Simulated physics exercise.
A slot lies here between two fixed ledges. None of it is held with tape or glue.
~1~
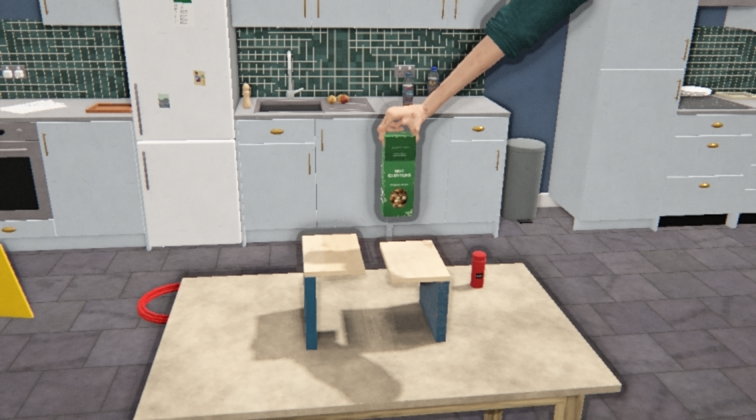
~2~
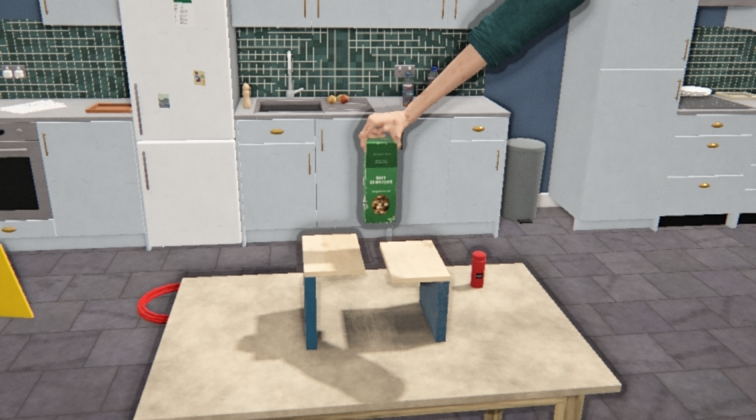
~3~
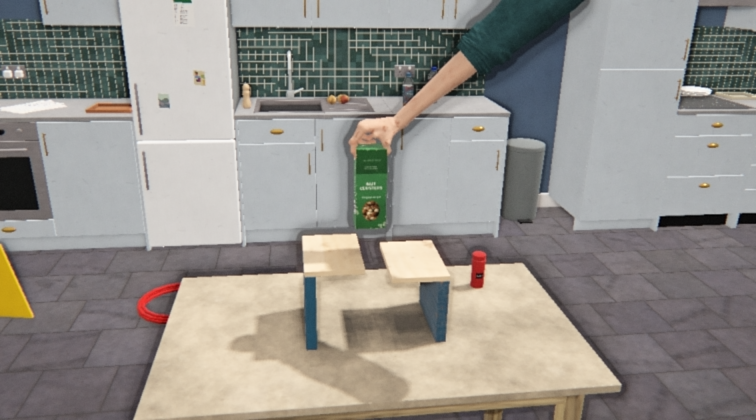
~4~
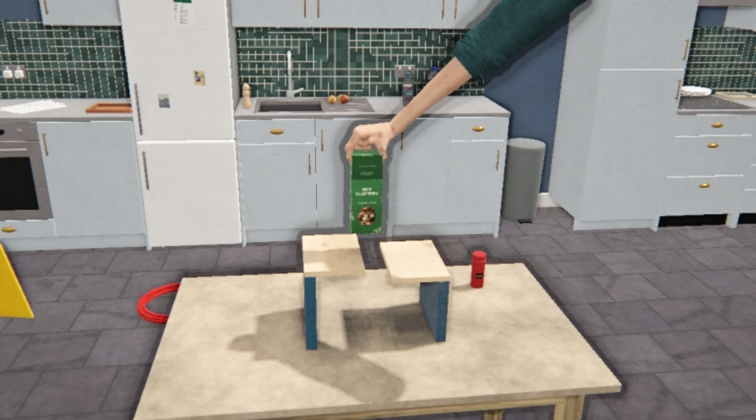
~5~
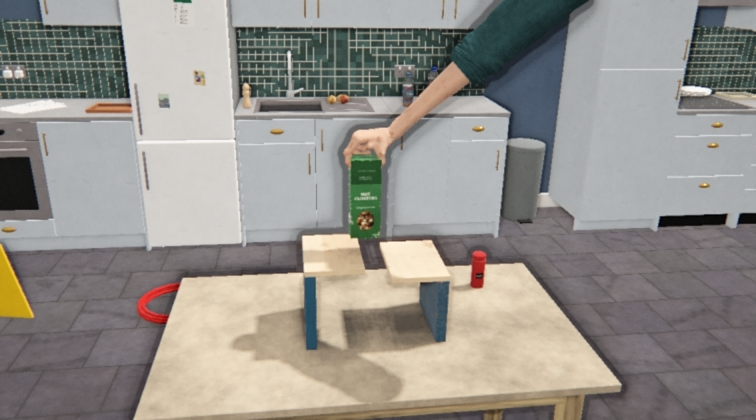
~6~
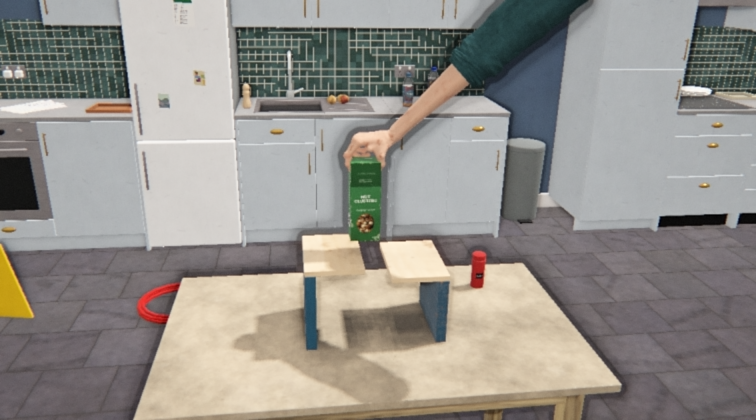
A hand gripping a green carton drifts left and slightly downward above two small blue-legged stands on a kitchen table.
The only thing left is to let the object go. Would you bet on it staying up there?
My guess is it gets held up.
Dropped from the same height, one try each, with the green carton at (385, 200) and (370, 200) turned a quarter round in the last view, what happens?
Try 1 - held back; try 2 - passes the gap.
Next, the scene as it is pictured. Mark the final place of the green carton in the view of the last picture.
The object finishes roughly at pixel (408, 245).
Then, 0.40 s after the last picture, green carton tipped 19° from how it was near (377, 216).
Then, 0.60 s after the last picture, green carton on its side near (406, 245).
At rest, tipped over on the stand or table, green carton; red shaker in place. Seen from the same camera at the end, green carton near (408, 245). The carton stays on top.
